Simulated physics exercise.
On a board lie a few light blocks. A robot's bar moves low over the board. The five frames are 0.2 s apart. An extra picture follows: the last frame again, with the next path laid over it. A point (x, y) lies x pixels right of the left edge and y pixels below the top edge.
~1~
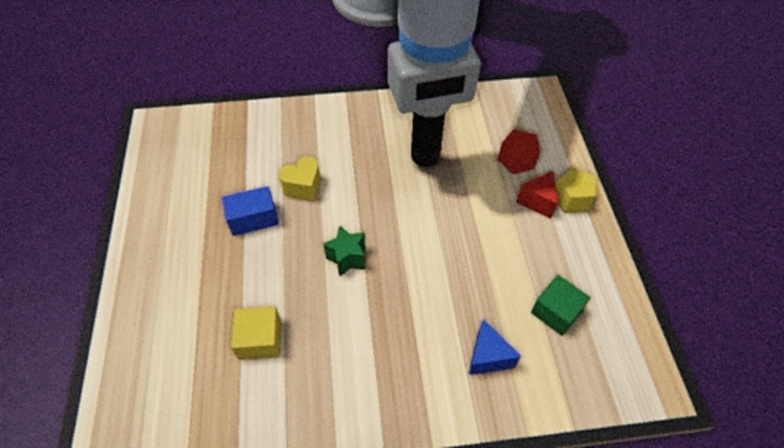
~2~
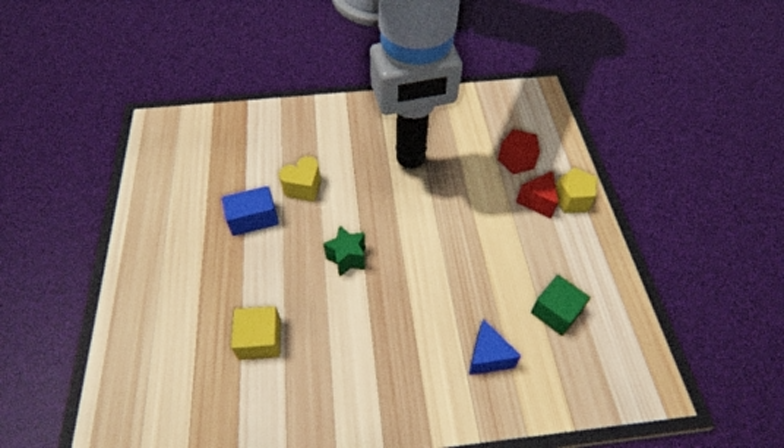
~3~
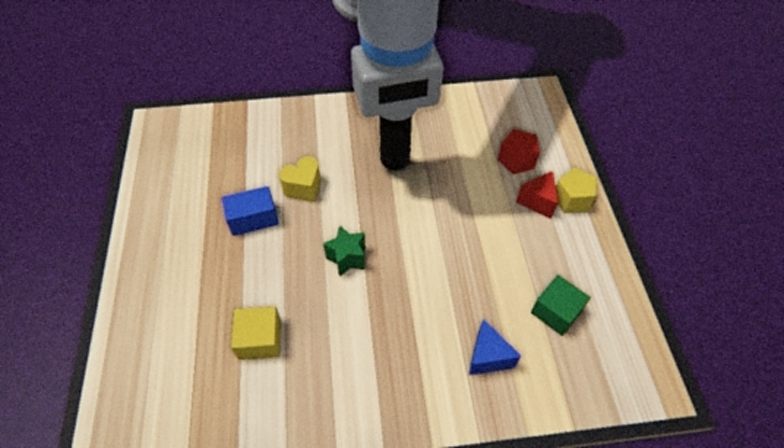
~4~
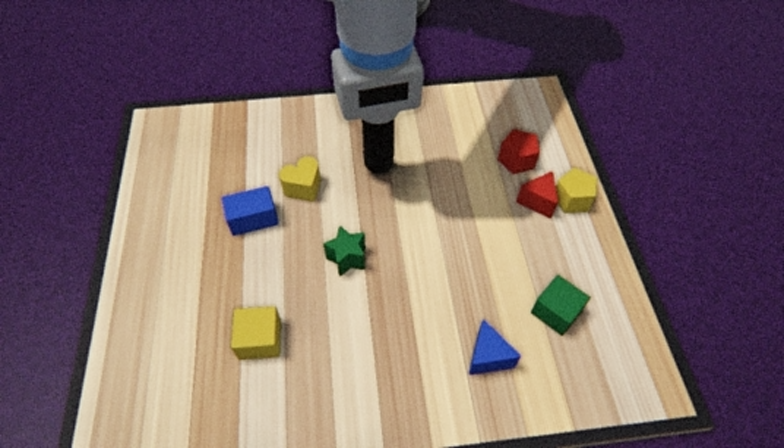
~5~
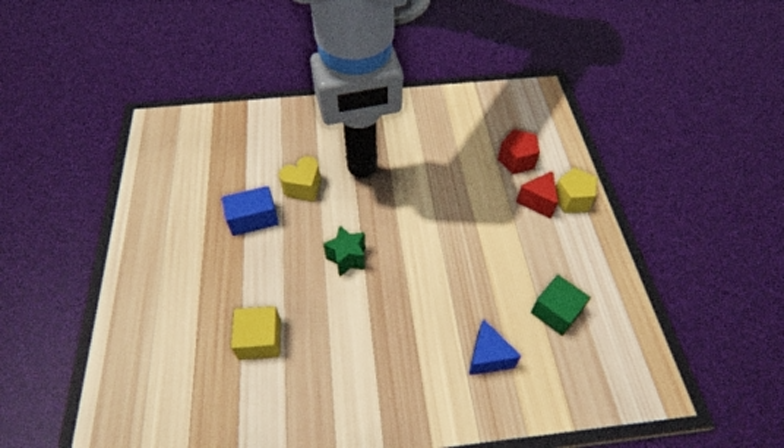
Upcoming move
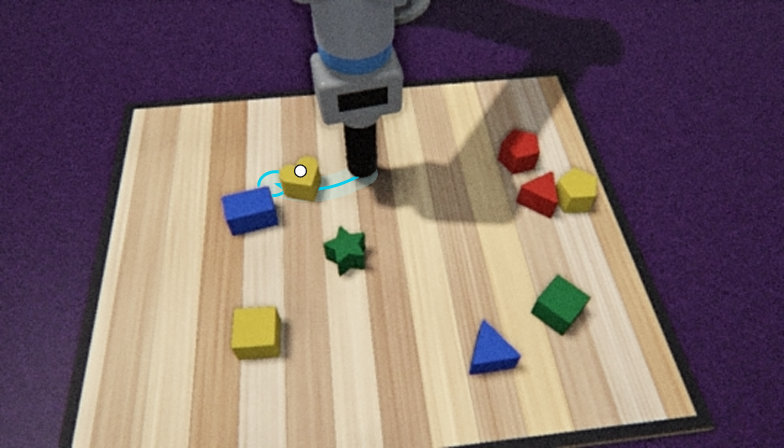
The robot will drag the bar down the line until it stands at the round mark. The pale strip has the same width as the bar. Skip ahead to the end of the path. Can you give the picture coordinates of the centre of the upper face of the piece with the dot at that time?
I predict (238, 171).
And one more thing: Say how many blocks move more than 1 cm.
Number moved: 1.
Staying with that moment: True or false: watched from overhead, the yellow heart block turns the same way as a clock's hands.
That statement is not accurate.
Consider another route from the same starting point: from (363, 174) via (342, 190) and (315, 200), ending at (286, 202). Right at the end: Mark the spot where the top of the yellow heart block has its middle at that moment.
Its top middle will sit at (264, 166).
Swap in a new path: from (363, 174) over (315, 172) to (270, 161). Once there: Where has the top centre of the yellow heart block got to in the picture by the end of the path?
Top centre: (274, 173).
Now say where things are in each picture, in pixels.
Tip of the bar at (425, 157), middles of tops, blue rectangular block at (247, 202), yellow heart block at (300, 171), in the first picture.
Bar at (411, 158), nothing pushed, in the second picture.
Bar at (395, 160), nothing pushed, in the third picture.
Bar at (379, 163), nothing pushed, in the fourth picture.
Bar at (362, 167), blue rectangular block at (247, 202), yellow heart block at (300, 171), in the fifth picture.
The line goes from (363, 174) through (335, 186) and (304, 189) to (274, 183); the dot is on the yellow heart block.
The first path, step by step. One third of the way, bar at (334, 179); nothing pushed yet.
Two thirds of the way, bar at (301, 182); yellow heart block at (267, 173).
At the end, bar at (272, 176); blue rectangular block unmoved; yellow heart block at (238, 171), turned 25° anticlockwise.
